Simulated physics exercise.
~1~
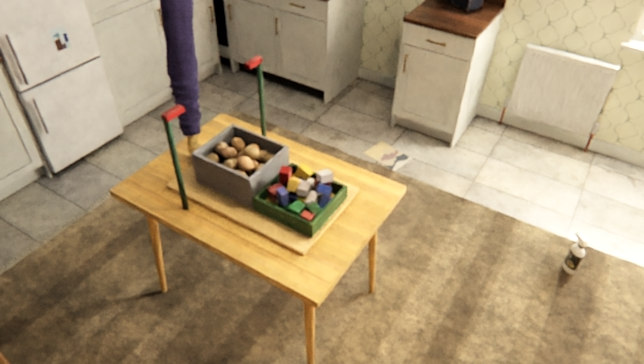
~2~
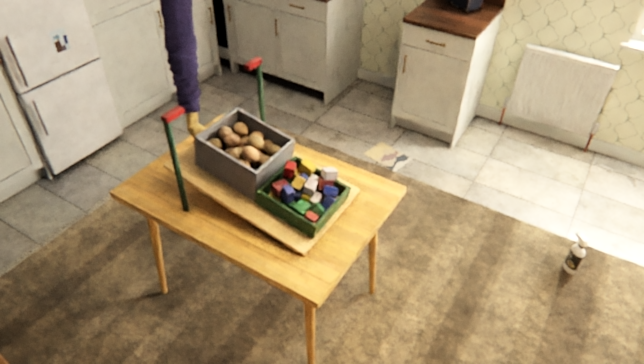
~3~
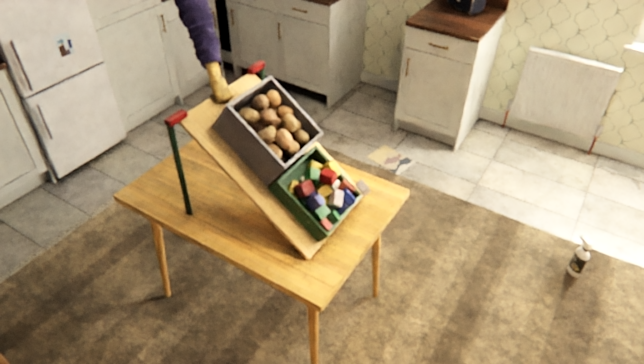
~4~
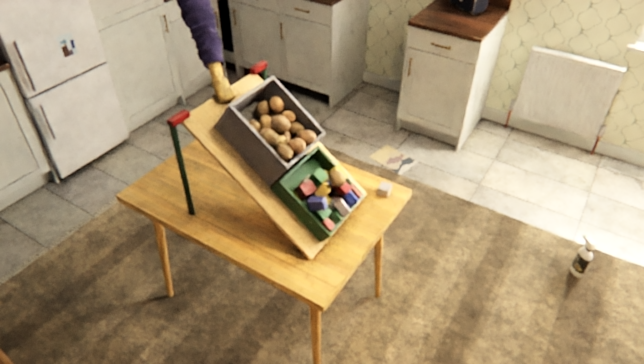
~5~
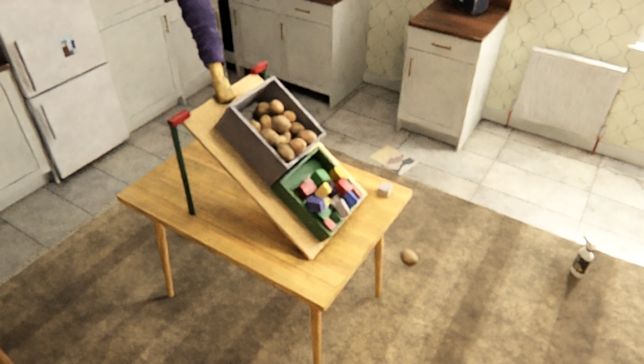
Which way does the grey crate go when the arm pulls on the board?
The grey crate moves up as the board beneath it is tilted.
In a kitchen, a purple-sleeved arm tipped up a board on a wooden table, holding a grey crate of brown lumps and a green crate of toy bricks; one brick landed on the table and one lump on the rug, while the rest stayed in.
